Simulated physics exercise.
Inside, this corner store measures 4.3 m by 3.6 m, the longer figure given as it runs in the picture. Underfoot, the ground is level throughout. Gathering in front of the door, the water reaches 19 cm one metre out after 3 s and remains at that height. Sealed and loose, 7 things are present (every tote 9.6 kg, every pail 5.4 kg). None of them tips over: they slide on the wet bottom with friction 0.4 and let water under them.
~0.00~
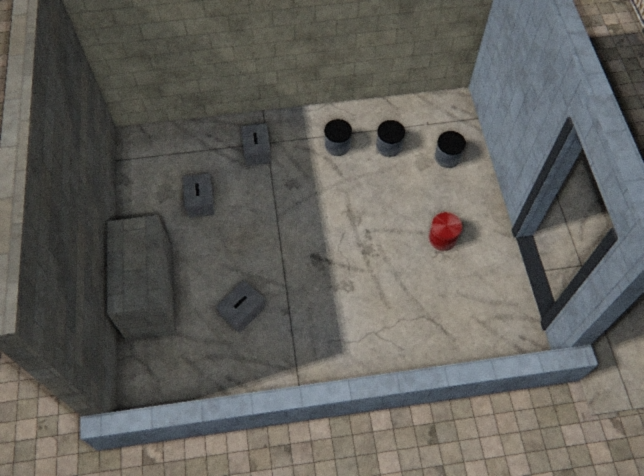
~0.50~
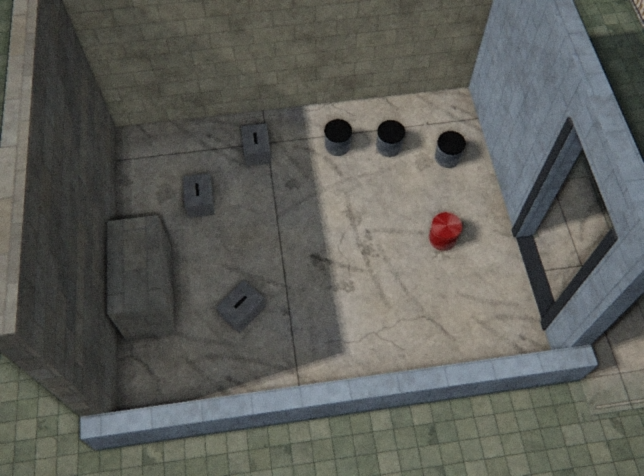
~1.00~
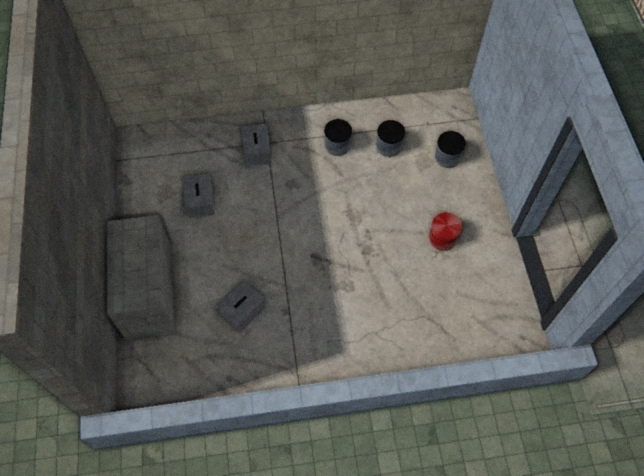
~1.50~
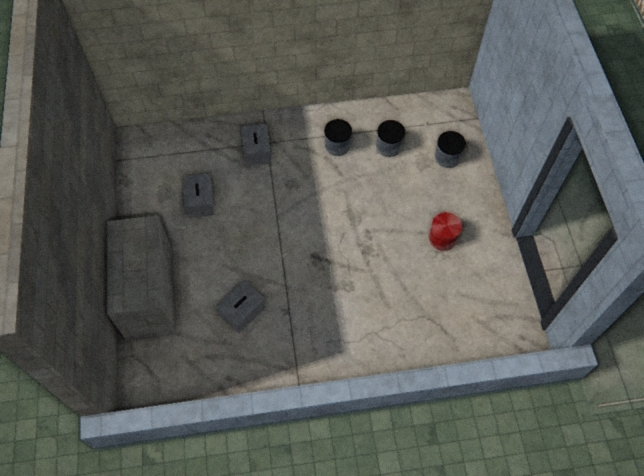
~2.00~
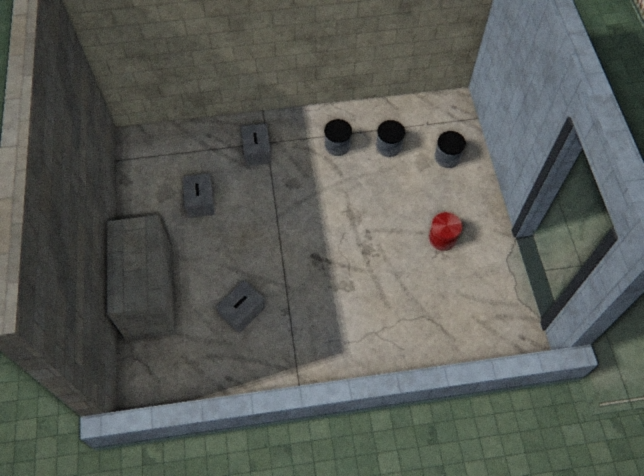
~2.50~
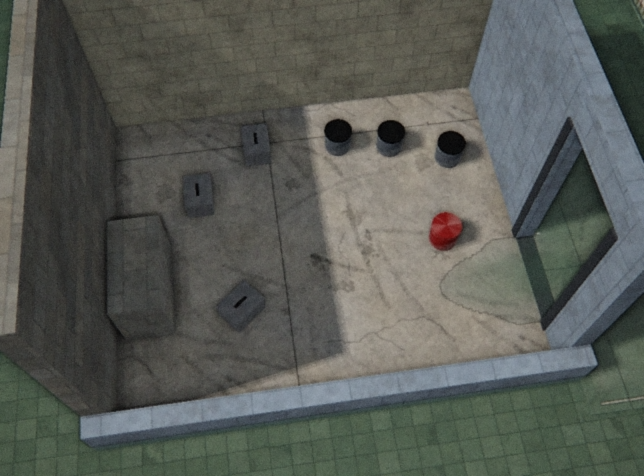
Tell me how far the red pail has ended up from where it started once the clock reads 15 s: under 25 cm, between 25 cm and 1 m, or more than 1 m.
Result: A modest shift.
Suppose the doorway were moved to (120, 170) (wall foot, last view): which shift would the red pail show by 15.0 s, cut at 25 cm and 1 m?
Result for the red pail - displaced a long way.
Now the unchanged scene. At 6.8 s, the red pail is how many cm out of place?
Roughly 80 cm.
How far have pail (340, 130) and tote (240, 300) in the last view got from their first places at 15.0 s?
They've ended up 150 cm and 300 cm away, in that order.
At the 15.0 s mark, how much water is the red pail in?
Depth approx. 8 cm.
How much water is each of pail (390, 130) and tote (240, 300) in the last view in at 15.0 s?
Depths: Near 9 cm, then near 8 cm.
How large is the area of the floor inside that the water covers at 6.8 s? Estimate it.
Wet area: Approx. 13 m2.
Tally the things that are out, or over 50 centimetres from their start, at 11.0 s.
My count gives 2.
After 3.5 s the red pail is near (439, 221), 0.1 m from its start, aground; 0 afloat.
After 6.8 s the red pail is near (381, 189), 0.8 m from its start, aground; 0 afloat.
After 11.0 s the red pail is near (380, 188), 0.8 m from its start, aground; 2 afloat.
After 15.0 s the red pail is near (453, 168), 0.7 m from its start, afloat; 7 afloat.
